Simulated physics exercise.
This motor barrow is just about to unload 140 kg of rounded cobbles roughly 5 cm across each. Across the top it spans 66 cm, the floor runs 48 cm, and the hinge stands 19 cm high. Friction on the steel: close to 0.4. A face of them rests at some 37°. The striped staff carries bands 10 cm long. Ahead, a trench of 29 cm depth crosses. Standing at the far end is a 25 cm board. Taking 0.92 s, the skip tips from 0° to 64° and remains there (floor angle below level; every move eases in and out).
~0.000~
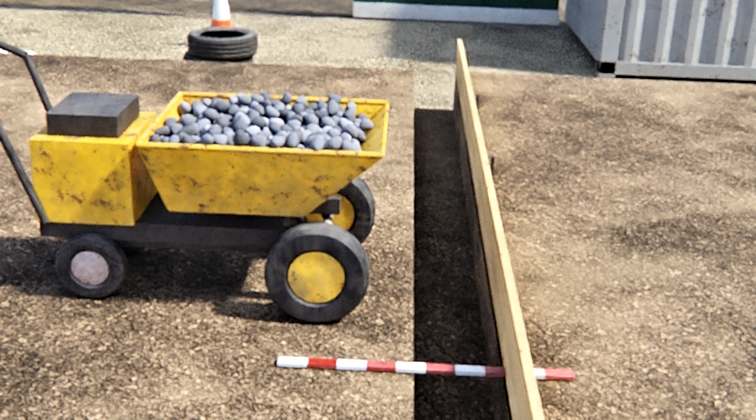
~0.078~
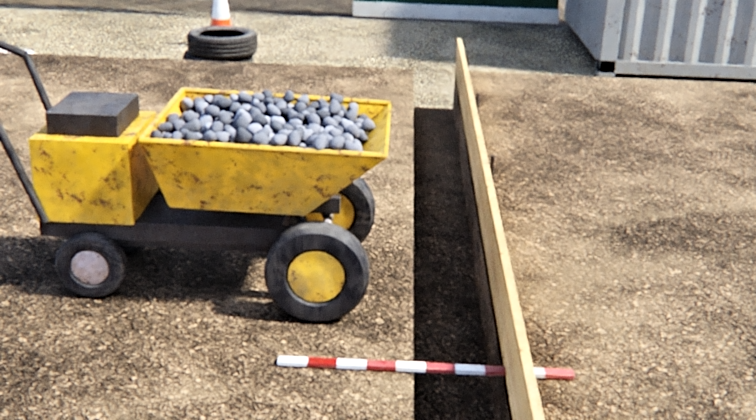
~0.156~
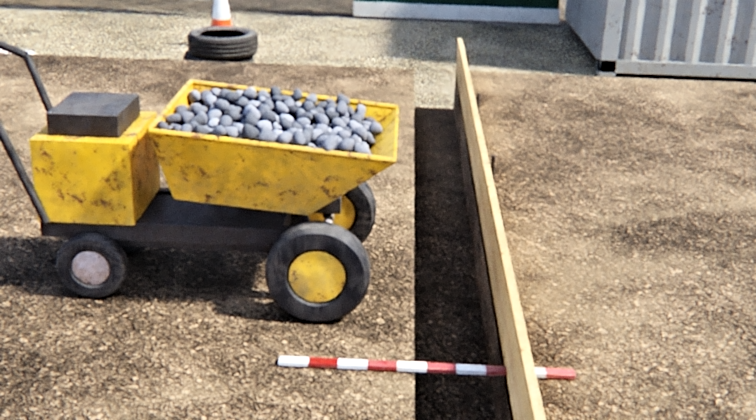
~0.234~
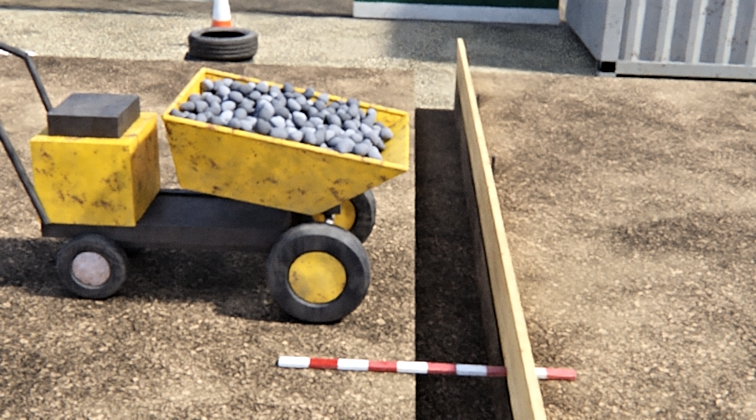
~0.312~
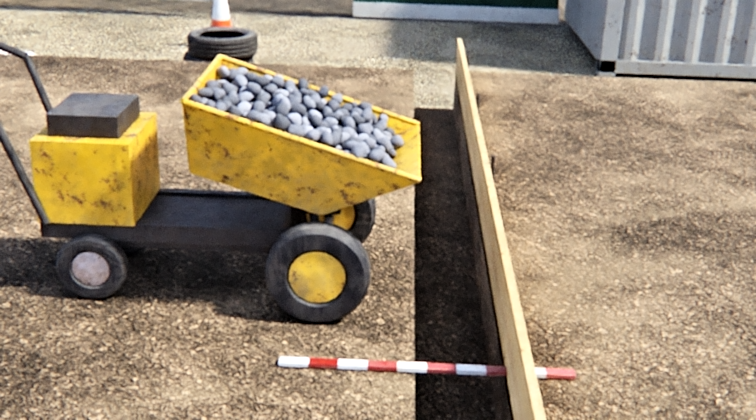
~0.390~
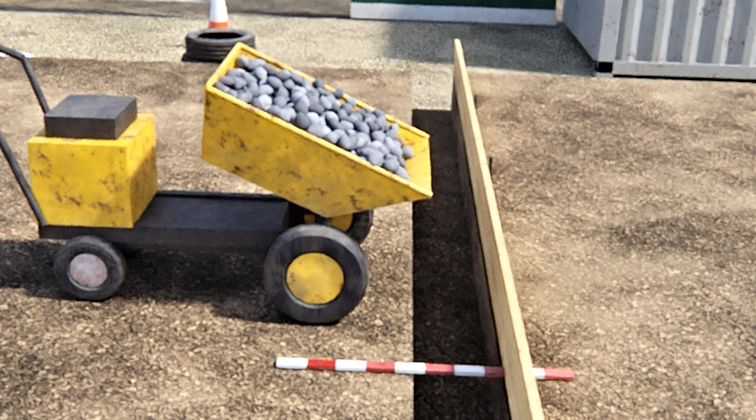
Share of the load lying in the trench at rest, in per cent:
79 per cent.
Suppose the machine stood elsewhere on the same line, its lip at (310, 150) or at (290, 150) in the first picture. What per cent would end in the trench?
I'd expect close to 100 per cent at the first and 95 per cent at the second.
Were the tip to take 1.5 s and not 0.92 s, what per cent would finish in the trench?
I'd put it at some 85 in a hundred.
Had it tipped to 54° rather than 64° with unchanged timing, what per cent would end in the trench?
It would come to about 70 percent.
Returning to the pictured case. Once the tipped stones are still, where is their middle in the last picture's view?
Centre estimate: Around (465, 329).
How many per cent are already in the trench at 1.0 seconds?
By that moment, roughly 20 per cent of the load.
After 0.7 s the floor is at 54°; 100 % in the skip; the foremost stones are at (453, 220).
After 1.0 s the floor is at 64°; 74 % in the skip, 21 % in the trench, 5 % past the trench; the foremost stones are at (540, 255).
After 1.4 s the floor is at 64°; 40 % in the skip, 40 % in the trench, 20 % past the trench; the foremost stones are at (654, 285).
After 3.3 s the floor is at 64°; 0 % in the skip, 79 % in the trench, 21 % past the trench; the foremost stones are at (748, 286).
